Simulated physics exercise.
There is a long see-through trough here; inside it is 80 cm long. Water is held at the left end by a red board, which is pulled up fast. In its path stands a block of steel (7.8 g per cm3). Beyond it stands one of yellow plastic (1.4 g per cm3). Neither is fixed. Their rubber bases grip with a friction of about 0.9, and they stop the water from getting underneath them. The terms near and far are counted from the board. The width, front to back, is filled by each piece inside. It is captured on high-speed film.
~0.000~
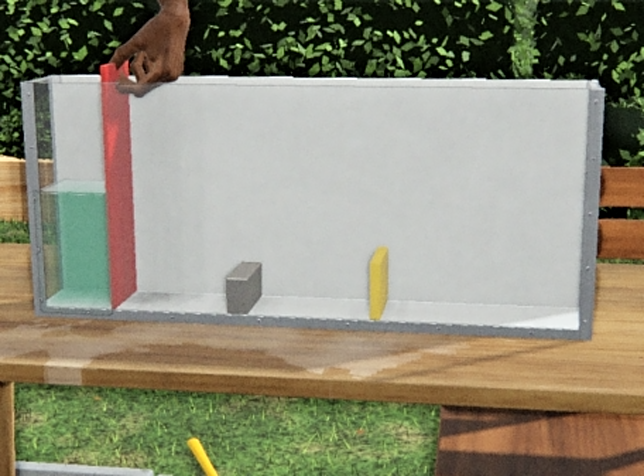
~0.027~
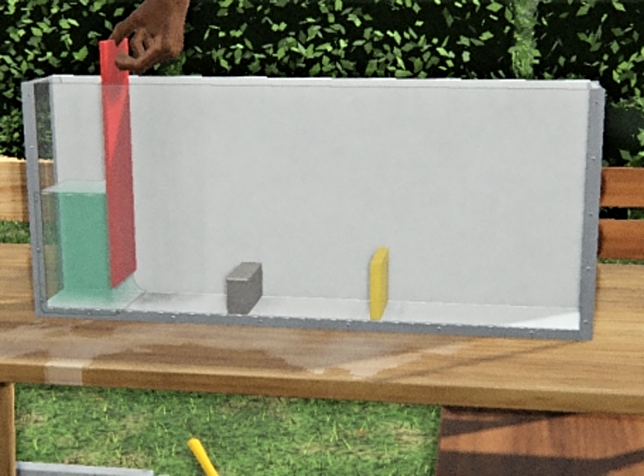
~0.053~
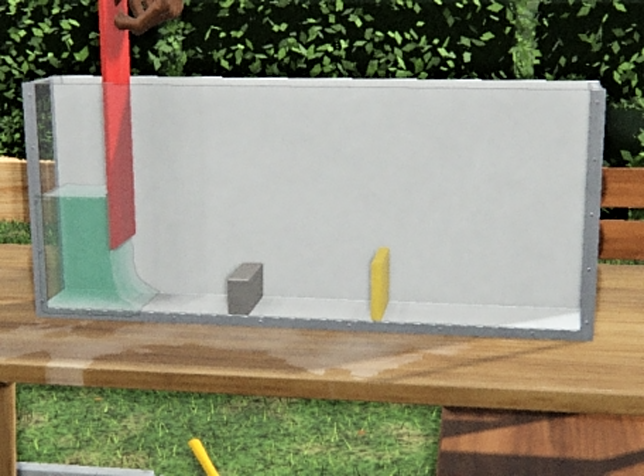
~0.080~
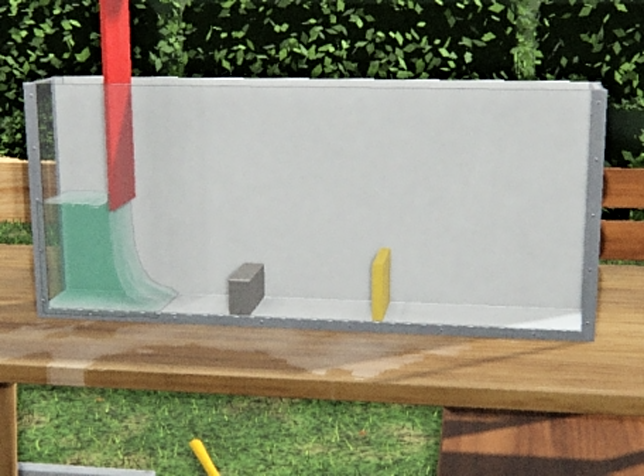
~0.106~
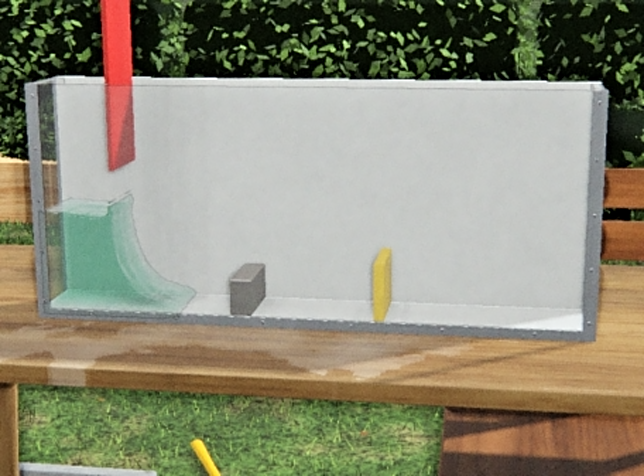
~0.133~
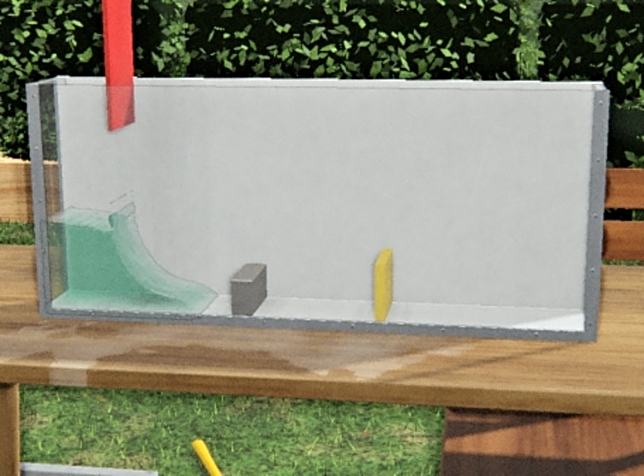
To begin with, a hand grips a red board that holds greenish water at the left end of a clear trough, with a gray block and a yellow one standing farther right. The hand pulls the board upward, and water slips out beneath it. The water then slopes down and spreads rightward along the floor.
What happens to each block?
One by one: The near one stays erect; the far one topples.
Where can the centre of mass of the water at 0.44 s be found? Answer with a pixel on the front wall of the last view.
Centre of mass, front wall: Approx. (194, 271).
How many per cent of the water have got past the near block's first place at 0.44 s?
About 28 in a hundred, I'd say.
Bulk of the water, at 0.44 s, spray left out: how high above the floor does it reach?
Not counting spray, it tops out near 30.0 cm.
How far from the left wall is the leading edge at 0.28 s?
About 32 cm.
Then, 0.28 s in, the front has run 31 cm from the left wall, the near block is upright and the far block is upright.
Then, 0.44 s in, the near block is upright and the far block is upright.
Then, 0.72 s in, the near block is upright and the far block lies flat.
Finally, the near block is upright and the far block lies flat; 20 per cent of the water is past where the far block first stood.
